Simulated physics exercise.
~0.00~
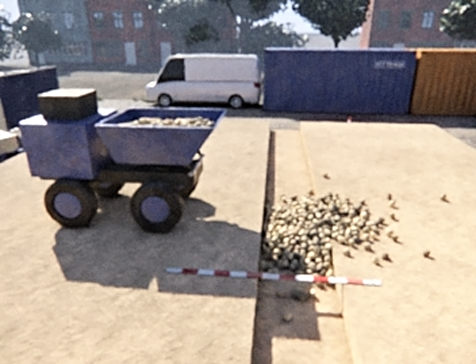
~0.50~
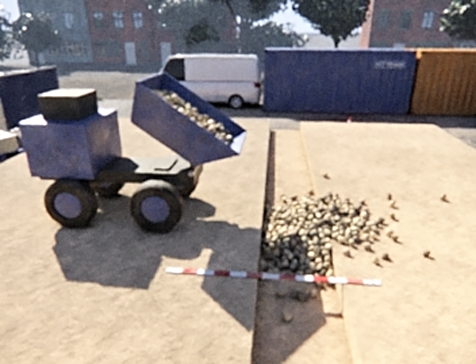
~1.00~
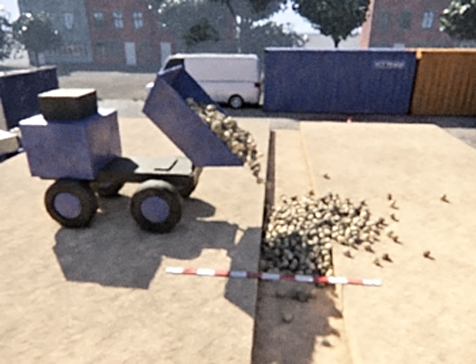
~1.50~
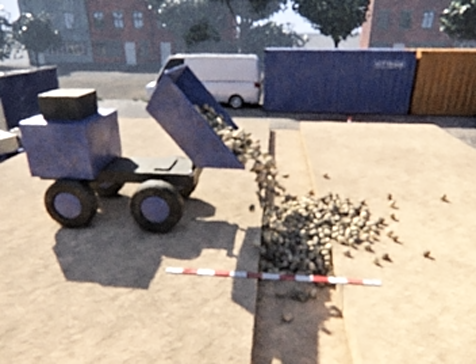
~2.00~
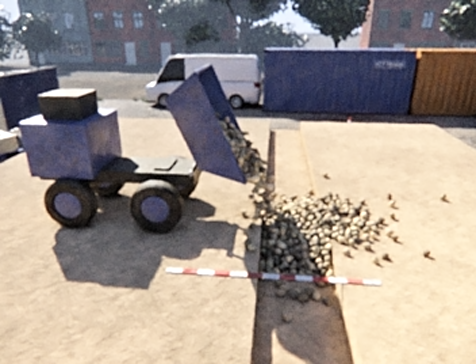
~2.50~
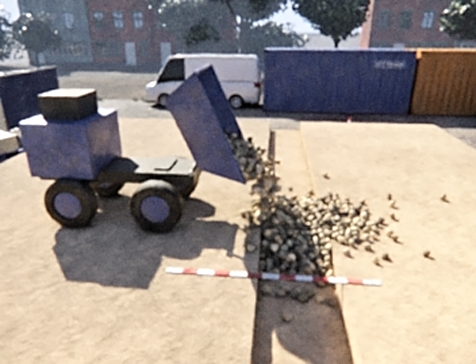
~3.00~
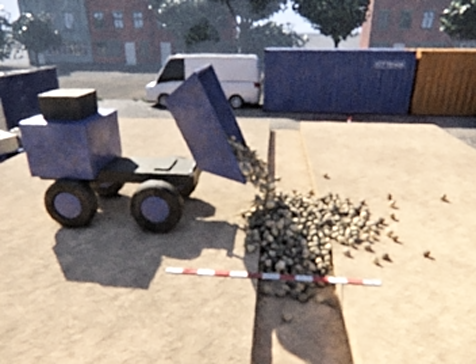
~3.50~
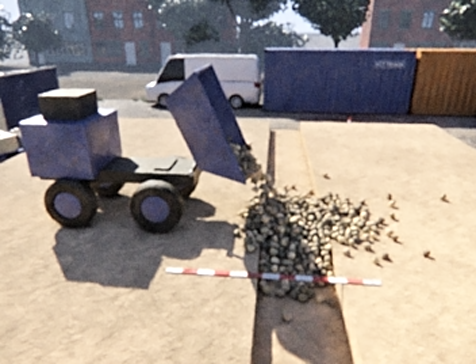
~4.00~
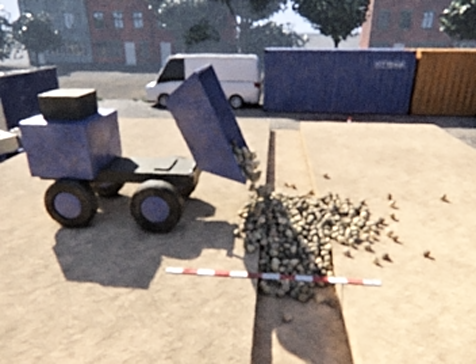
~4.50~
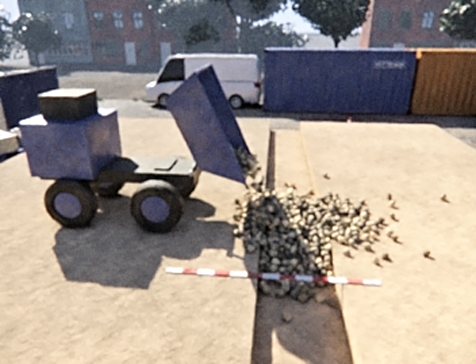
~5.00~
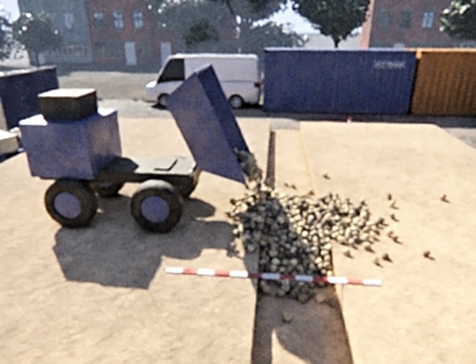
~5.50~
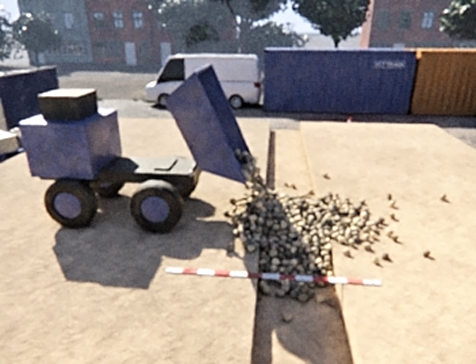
The footage shows a blue dump truck tipping its raised skip in two stages toward a trench already heaped with pale stones, spilling its load onto the pile. The stream thins as the heap grows, and the skip ends steeply tilted and still, with stones banked at the trench's near edge.
